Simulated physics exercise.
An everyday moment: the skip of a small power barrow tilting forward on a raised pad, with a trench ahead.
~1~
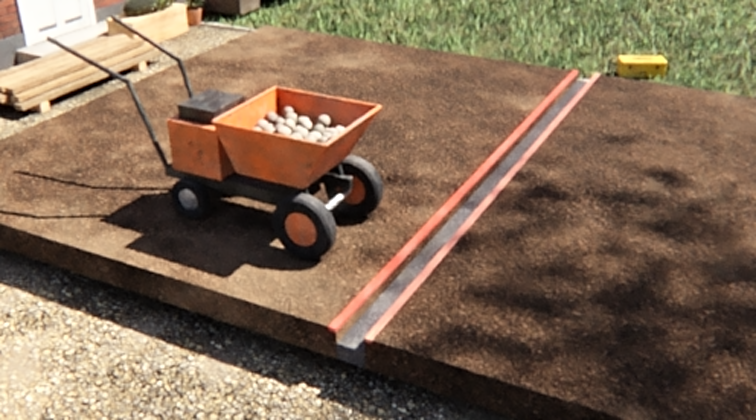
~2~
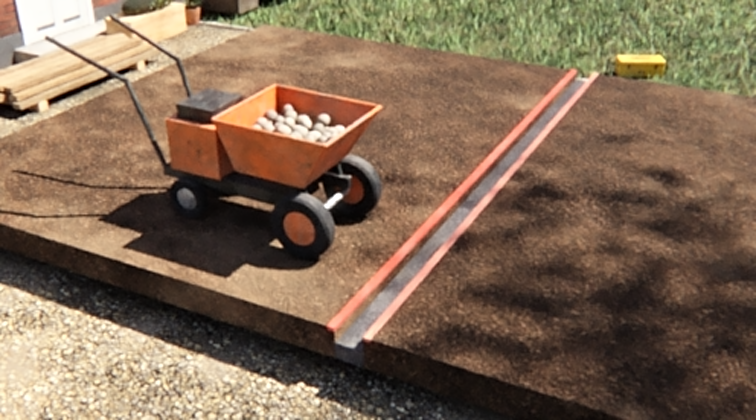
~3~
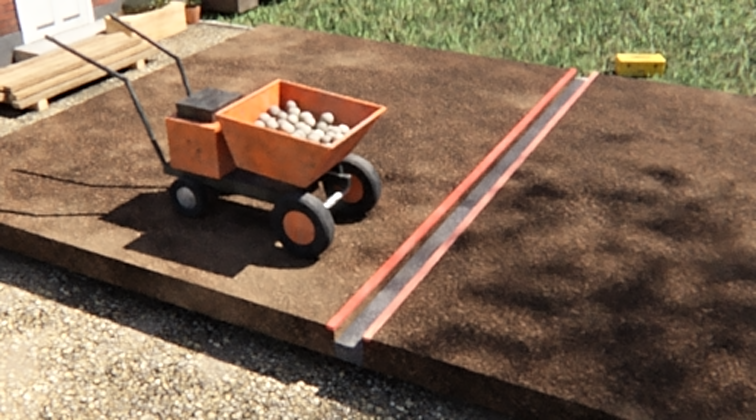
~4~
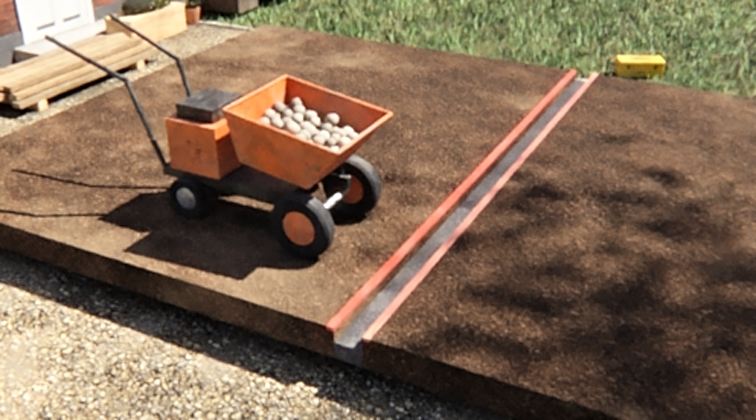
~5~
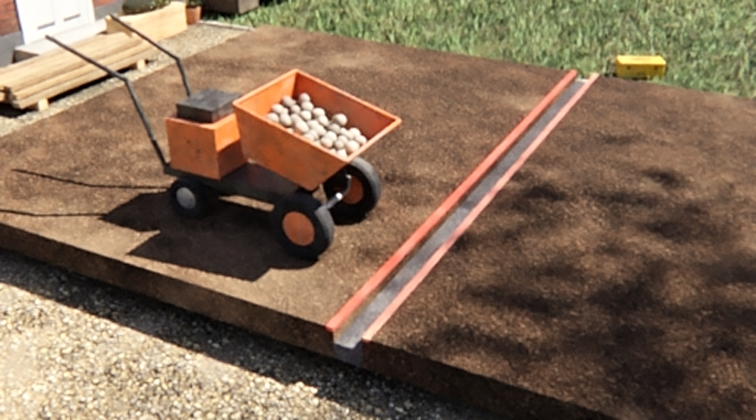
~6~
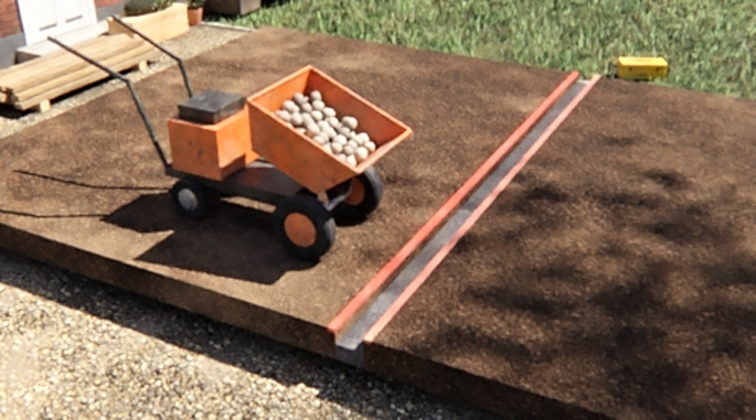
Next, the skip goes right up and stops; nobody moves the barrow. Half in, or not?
The trench ends with under half of it.
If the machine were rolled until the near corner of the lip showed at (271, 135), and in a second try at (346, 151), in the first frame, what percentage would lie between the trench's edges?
The first gives 30 %, the second 0 %.
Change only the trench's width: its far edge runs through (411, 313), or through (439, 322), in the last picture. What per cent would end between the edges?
The first gives 50 %, the second 80 %.
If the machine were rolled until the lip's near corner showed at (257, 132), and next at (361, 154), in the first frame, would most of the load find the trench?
One: Not half. Two: The smaller part.
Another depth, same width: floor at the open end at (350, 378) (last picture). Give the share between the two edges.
Near 50 %.
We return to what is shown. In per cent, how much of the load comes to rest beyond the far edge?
It comes to 50 per cent or so.
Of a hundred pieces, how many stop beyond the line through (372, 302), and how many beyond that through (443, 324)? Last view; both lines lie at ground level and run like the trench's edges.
In turn 70 and 20 in a hundred.
Soon, skip tipped steeply; all in the skip.
A while on, skip tipped right over; most in the skip; a small part in or heaped over the trench; a small part beyond it; a stray few falling.
Towards the end, skip tipped right over; about a quarter in the skip; about a quarter in or heaped over the trench; about half beyond it.
Finally, skip tipped right over; about a quarter in the skip; about a quarter in or heaped over the trench; about half beyond it.
